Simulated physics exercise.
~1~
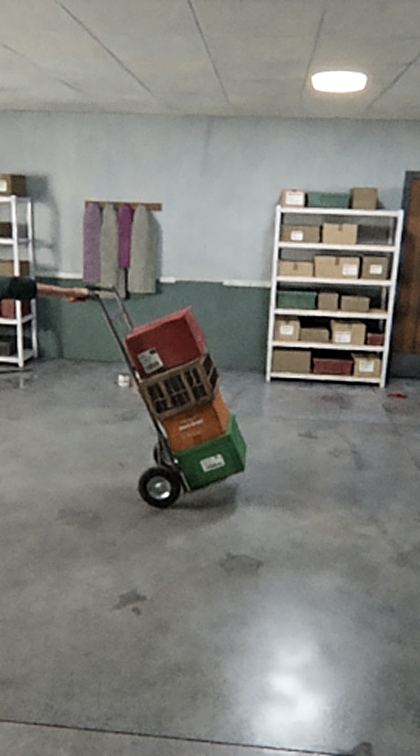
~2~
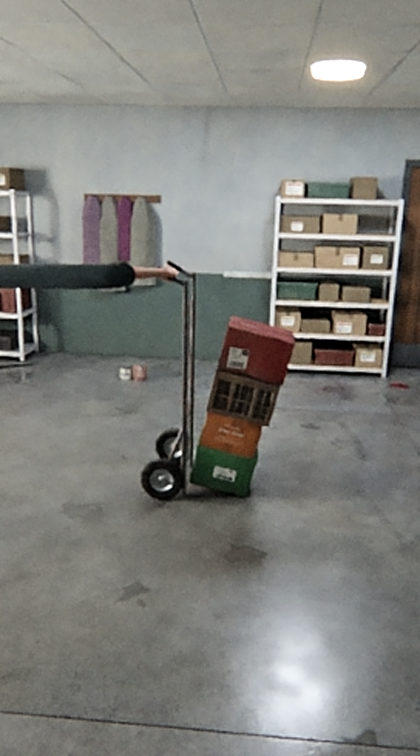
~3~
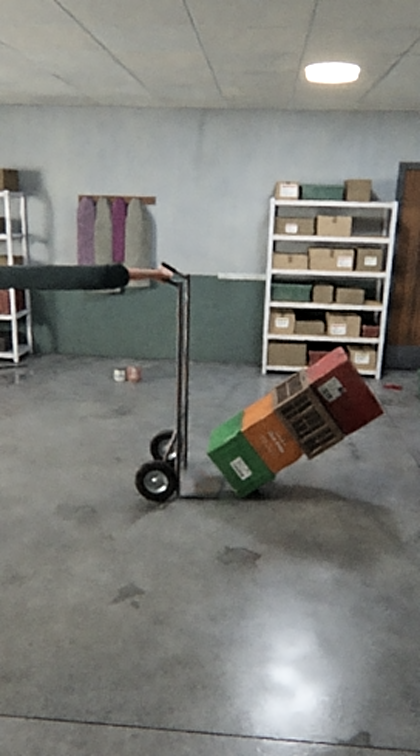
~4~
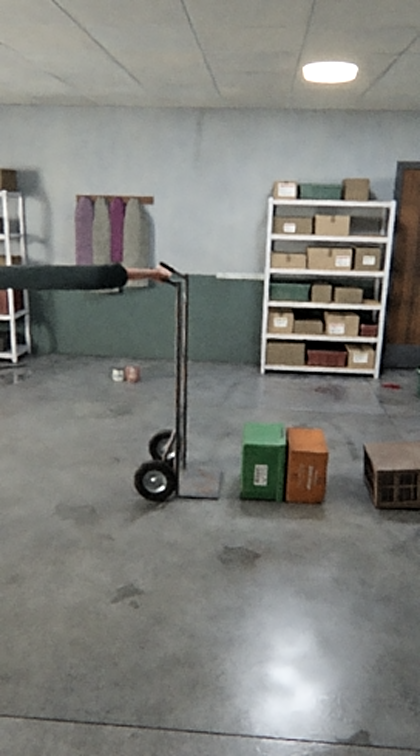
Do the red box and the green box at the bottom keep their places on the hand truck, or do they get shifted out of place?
Both get shifted out of place. The red box pitches off to the right and goes out of view, and the green one tips over and ends up on its side on the floor in front of the truck.
